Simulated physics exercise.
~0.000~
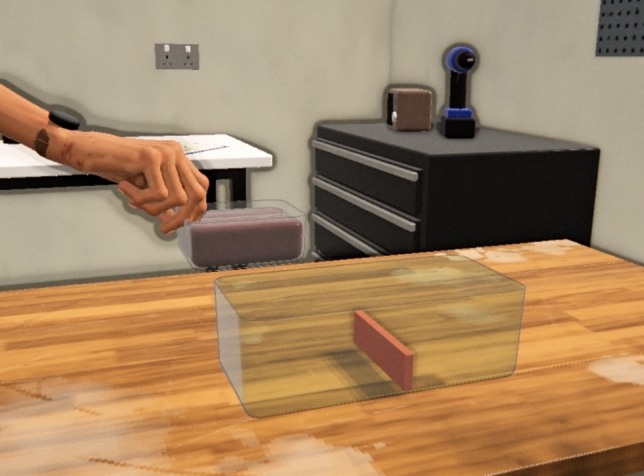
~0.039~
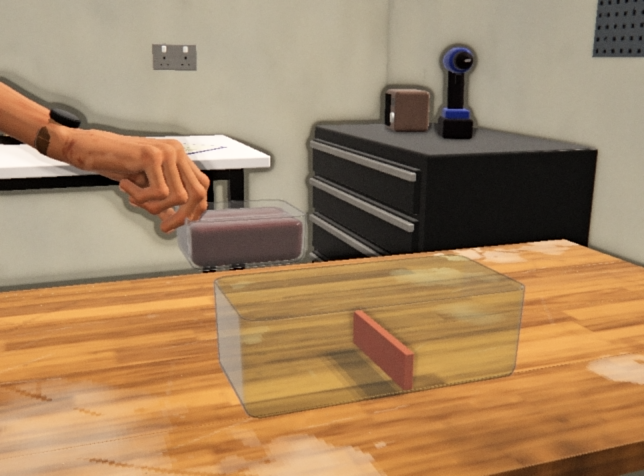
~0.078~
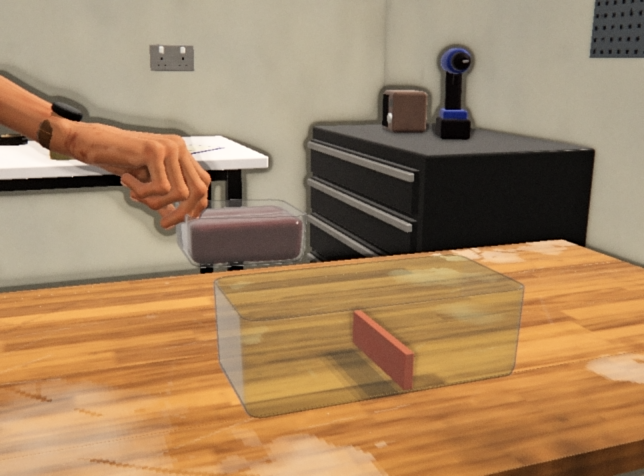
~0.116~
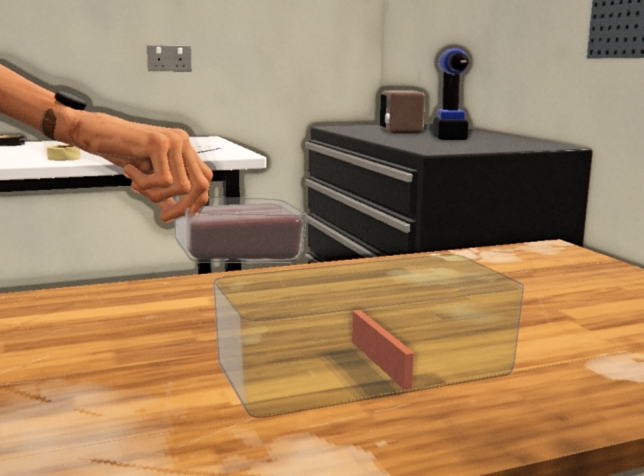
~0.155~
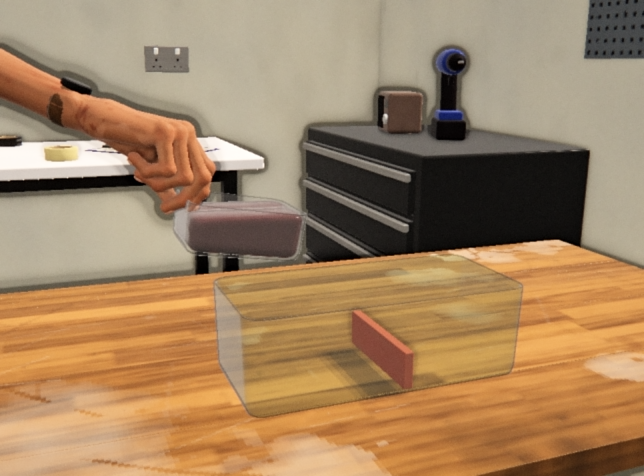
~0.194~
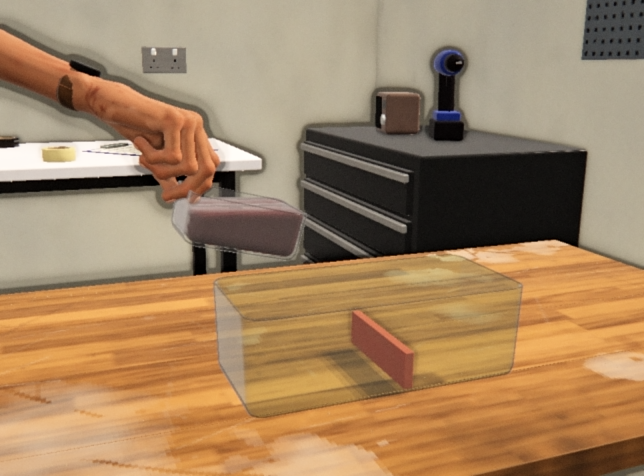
A hand tilts a clear box of dark wine rightwards above a long, divided basin.
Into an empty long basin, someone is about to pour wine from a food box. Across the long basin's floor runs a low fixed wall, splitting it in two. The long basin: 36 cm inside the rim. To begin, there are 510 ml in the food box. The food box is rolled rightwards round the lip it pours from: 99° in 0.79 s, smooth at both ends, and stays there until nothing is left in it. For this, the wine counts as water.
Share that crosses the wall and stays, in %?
35 %.
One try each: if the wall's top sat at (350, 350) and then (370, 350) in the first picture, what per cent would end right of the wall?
First 75, then 65 per cent.
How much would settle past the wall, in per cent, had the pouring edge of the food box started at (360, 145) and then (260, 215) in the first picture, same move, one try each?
90 in a hundred, followed by 5 in a hundred.
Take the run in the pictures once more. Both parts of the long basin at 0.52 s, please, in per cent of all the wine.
Left roughly 14, right roughly 0.
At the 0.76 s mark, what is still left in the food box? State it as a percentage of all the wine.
I'd say some 5 per cent remains.
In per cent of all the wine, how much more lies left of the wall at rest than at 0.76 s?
10 %.
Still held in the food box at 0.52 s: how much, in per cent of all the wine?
About 38 percent.
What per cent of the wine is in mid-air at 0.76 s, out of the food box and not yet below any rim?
Estimate: Around 7 per cent.
Then, 0.52 s in, the tilt is 74° and 38 per cent is still to pour, 14 is left of the wall and 0 right of it.
Then, 0.76 s in, the tilt is 99° and 5 per cent is still to pour, 54 is left of the wall and 35 right of it.
Then, 1.02 s in, the tilt is 99° and 0 per cent is still to pour, 63 is left of the wall and 34 right of it.
Then, 1.29 s in, the tilt is 99° and 0 per cent is still to pour, 64 is left of the wall and 35 right of it.
Finally, 64 per cent lies left of the wall, 35 right of it and 1 outside.
